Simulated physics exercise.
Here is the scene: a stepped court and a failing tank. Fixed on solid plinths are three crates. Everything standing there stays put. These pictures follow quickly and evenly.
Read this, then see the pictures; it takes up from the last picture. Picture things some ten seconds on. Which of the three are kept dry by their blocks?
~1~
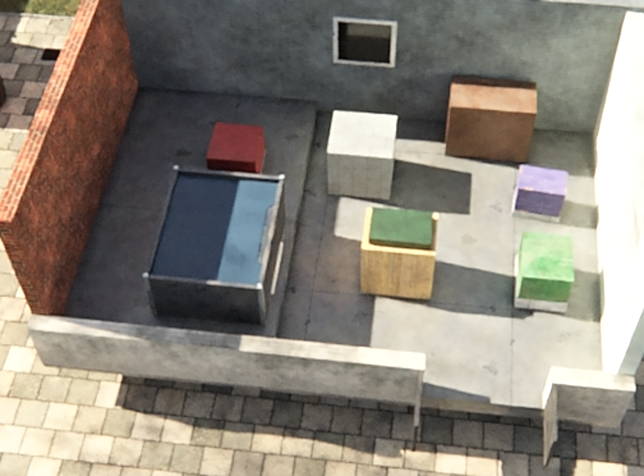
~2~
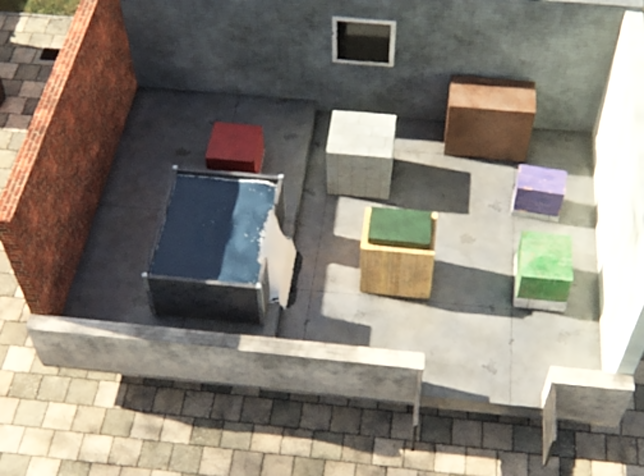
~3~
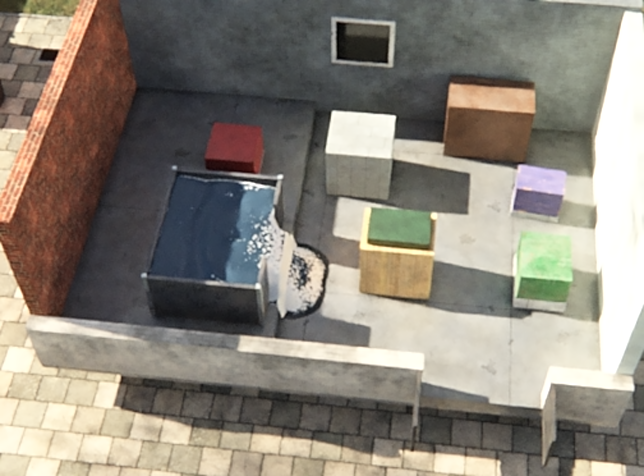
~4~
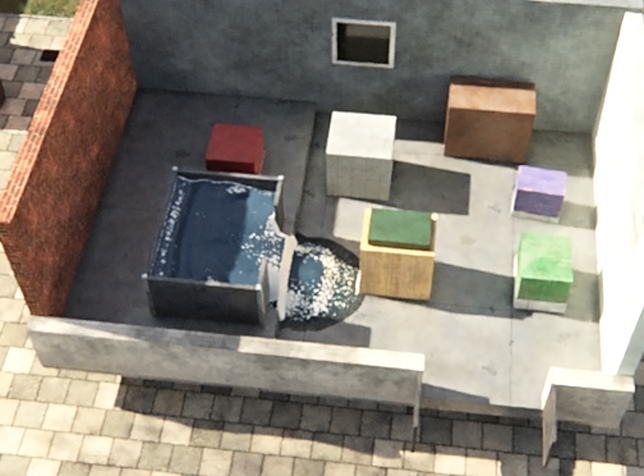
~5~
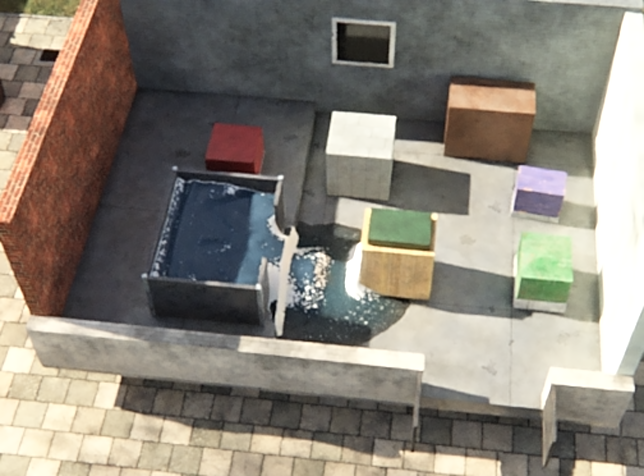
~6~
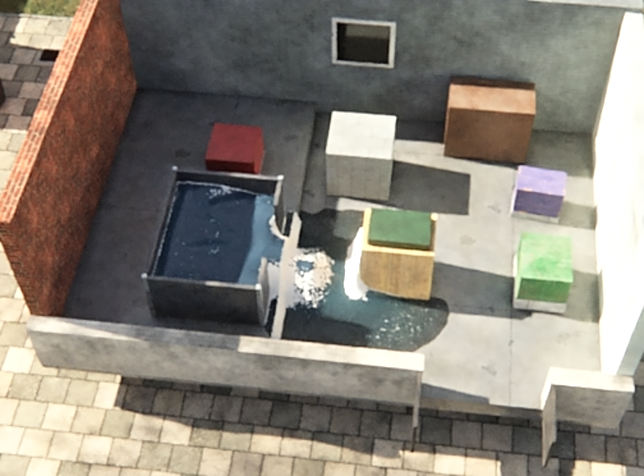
In the end the blue crate is affected by the water; the green crate is unaffected by the water; the red crate is unaffected by the water.
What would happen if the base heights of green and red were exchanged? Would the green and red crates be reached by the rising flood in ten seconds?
Green gets flooded, red stays clear.
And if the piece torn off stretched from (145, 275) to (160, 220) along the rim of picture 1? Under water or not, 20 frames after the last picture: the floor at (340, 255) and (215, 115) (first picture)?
Note, points in order: Unreached; soaked.
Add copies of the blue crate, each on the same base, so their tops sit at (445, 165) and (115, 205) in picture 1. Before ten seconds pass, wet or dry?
Becomes wet, is left dry.
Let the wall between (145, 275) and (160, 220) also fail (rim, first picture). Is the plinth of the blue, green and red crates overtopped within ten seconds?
My reading: The blue crate escapes it, the green crate remains dry, the red crate takes water.
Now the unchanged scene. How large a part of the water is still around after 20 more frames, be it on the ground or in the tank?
Some 92 per cent has not gone.
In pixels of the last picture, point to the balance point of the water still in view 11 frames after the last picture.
Near pixel (321, 277).
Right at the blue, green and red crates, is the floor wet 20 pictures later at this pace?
Log - blue crate: Hit; green crate: Hit; red crate: Spared.
A moment on, water covers 30 % of the floor; the blue crate water round its plinth, the green crate water round its plinth, the red crate not reached.
Next, water covers 40 % of the floor; the blue crate water round its plinth, the green crate water round its plinth, the red crate not reached.
Then, water covers 55 % of the floor; the blue crate water round its plinth, the green crate water round its plinth, the red crate not reached.
Later, water covers 60 % of the floor; the blue crate water round its plinth, the green crate water round its plinth, the red crate not reached.
In the end, water covers 65 % of the floor; the blue crate was topped, the green crate stayed above the water, the red crate stayed above the water.
